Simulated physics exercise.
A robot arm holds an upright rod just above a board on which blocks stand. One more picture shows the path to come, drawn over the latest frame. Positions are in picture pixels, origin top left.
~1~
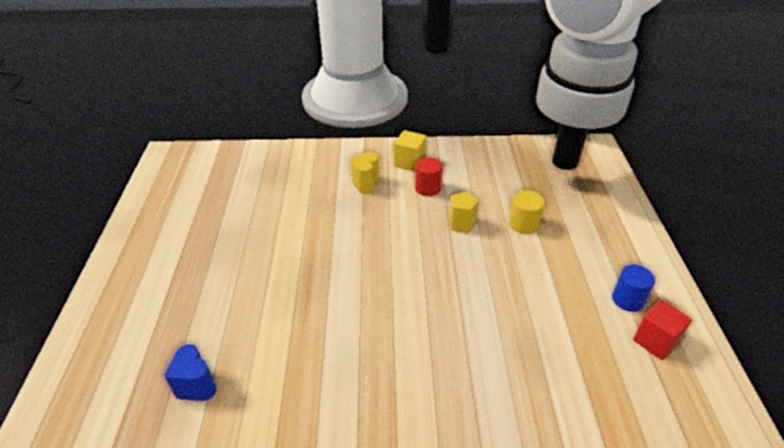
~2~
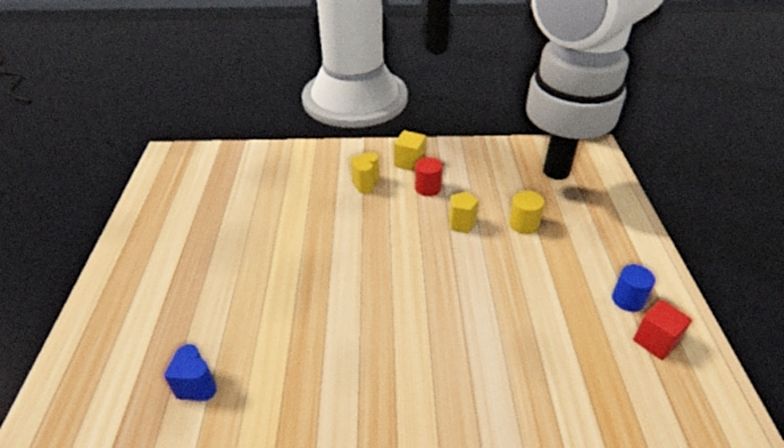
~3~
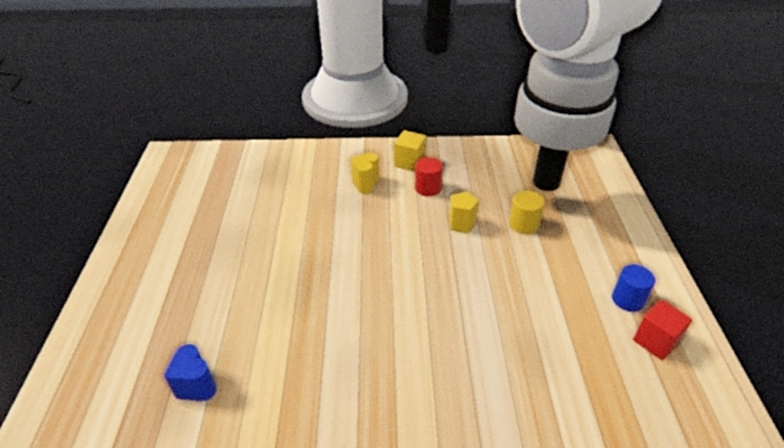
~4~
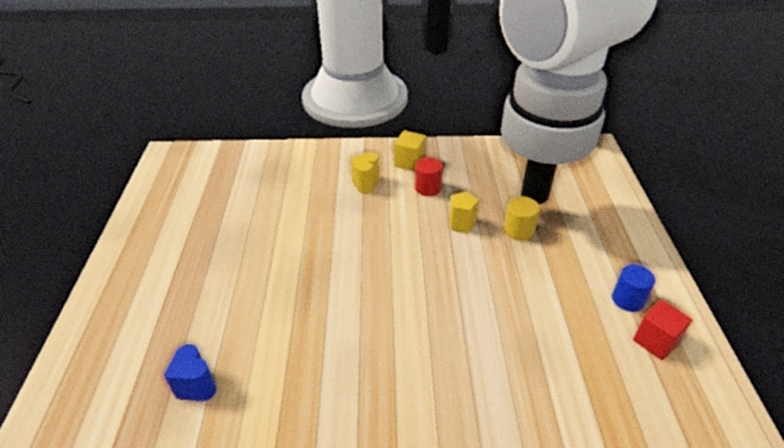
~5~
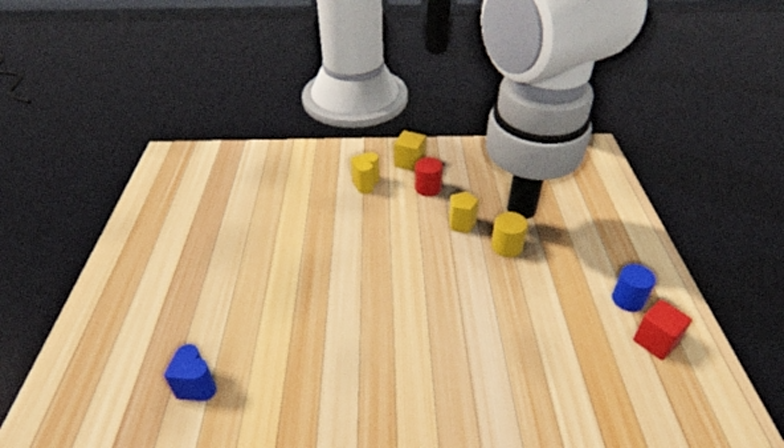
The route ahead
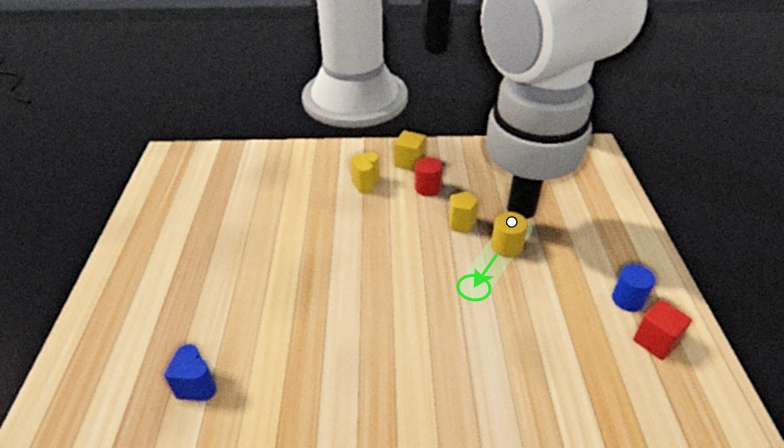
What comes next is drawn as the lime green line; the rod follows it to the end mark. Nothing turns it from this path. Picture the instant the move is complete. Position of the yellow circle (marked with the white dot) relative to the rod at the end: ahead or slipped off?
It remains before the rod.
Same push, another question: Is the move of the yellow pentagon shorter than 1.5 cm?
I'd say yes.
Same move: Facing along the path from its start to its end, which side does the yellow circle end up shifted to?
The yellow circle goes left.
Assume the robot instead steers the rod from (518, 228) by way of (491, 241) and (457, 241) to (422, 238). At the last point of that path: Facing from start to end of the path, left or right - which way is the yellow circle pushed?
It's set to shift left.
Drawn move, in a line from (518, 228) to (474, 288); the dot is on the yellow circle.
On the path given first. One third of the way, rod at (506, 229); yellow circle at (498, 243).
Two thirds of the way, rod at (492, 248); yellow circle at (486, 265).
At the end, rod at (477, 269); yellow pentagon still; yellow circle at (477, 289).
